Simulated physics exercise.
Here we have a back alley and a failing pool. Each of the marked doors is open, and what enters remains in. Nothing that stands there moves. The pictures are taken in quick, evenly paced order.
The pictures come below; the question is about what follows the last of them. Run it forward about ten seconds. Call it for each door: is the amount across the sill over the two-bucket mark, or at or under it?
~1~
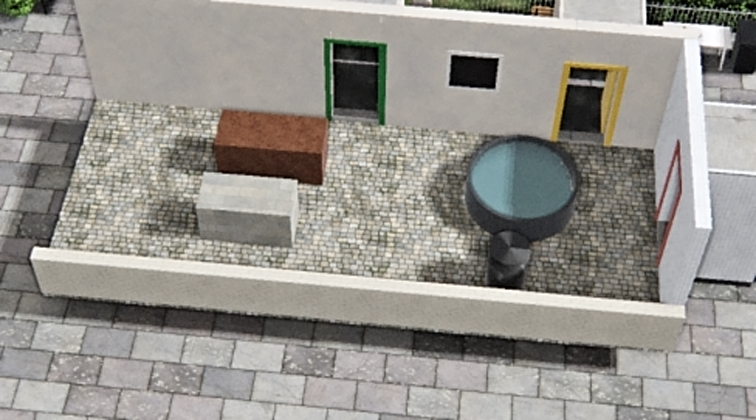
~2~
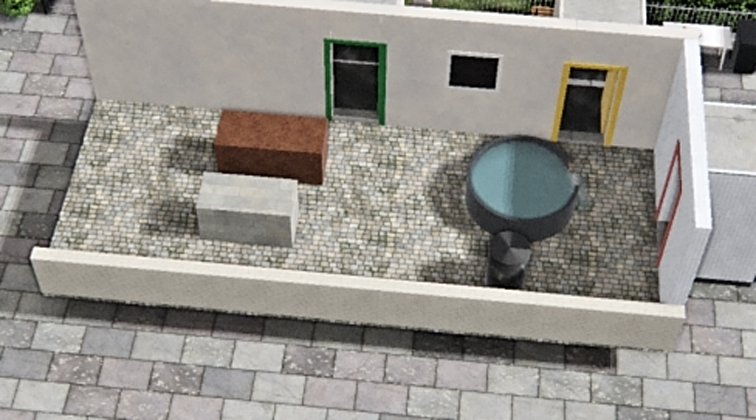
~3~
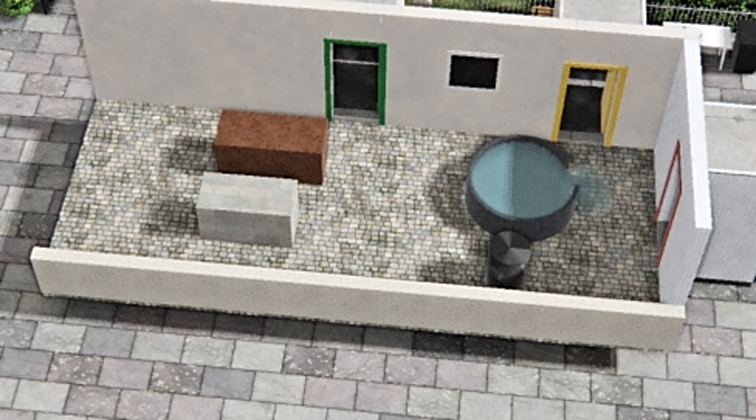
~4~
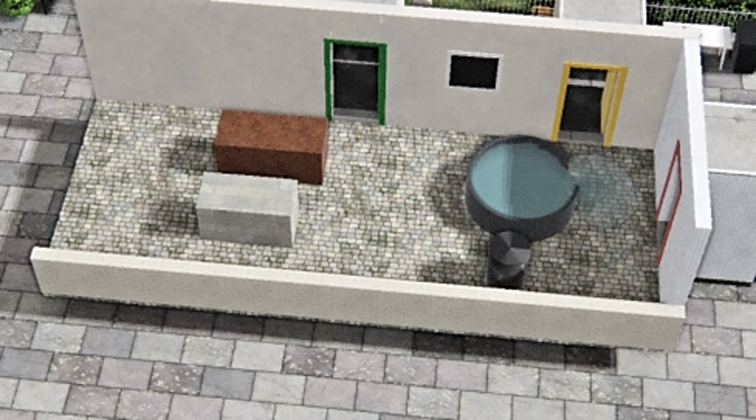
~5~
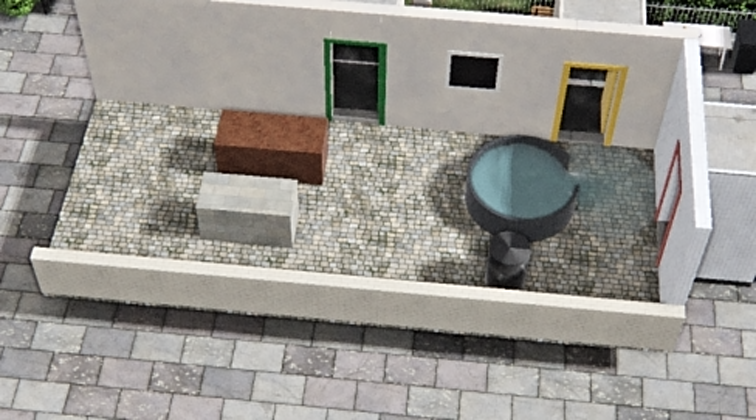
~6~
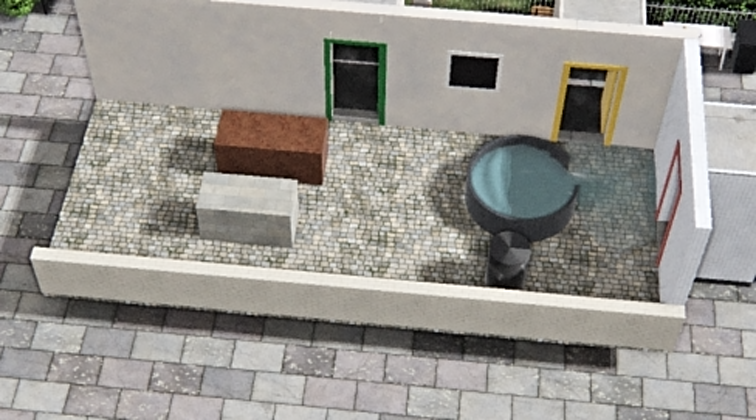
My call: The green door at or under the mark, the yellow door over the mark, the red door over the mark.
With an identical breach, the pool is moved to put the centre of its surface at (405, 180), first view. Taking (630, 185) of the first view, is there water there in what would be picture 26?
At that place: Awash.
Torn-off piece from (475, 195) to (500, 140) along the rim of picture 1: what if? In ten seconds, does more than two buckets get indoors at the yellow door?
Yellow: Remains below.
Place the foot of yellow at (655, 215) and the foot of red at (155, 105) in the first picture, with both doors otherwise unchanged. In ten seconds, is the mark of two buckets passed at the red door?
Result - red door does not reach it.
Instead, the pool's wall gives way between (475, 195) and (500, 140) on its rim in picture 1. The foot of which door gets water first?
I'd say the green door.
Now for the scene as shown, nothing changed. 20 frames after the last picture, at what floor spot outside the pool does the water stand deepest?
Point to roughly (644, 190).
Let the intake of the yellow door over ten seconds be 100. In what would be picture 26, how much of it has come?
Around 45 percent.
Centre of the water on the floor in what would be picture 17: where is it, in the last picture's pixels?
Somewhere near (563, 197).
A moment on, water covers 10 % of the floor; the green door not reached, the yellow door under two buckets in, the red door under two buckets in.
Next, water covers 15 % of the floor; the green door not reached, the yellow door under two buckets in, the red door over two buckets in.
Then, water covers 20 % of the floor; the green door not reached, the yellow door over two buckets in, the red door over two buckets in.
Later, water covers 45 % of the floor; the green door wet at the sill, nothing in, the yellow door far over two buckets in, the red door far over two buckets in.
In the end, water covers 65 % of the floor; the green door wet at the sill, nothing in, the yellow door far over two buckets in, the red door far over two buckets in.
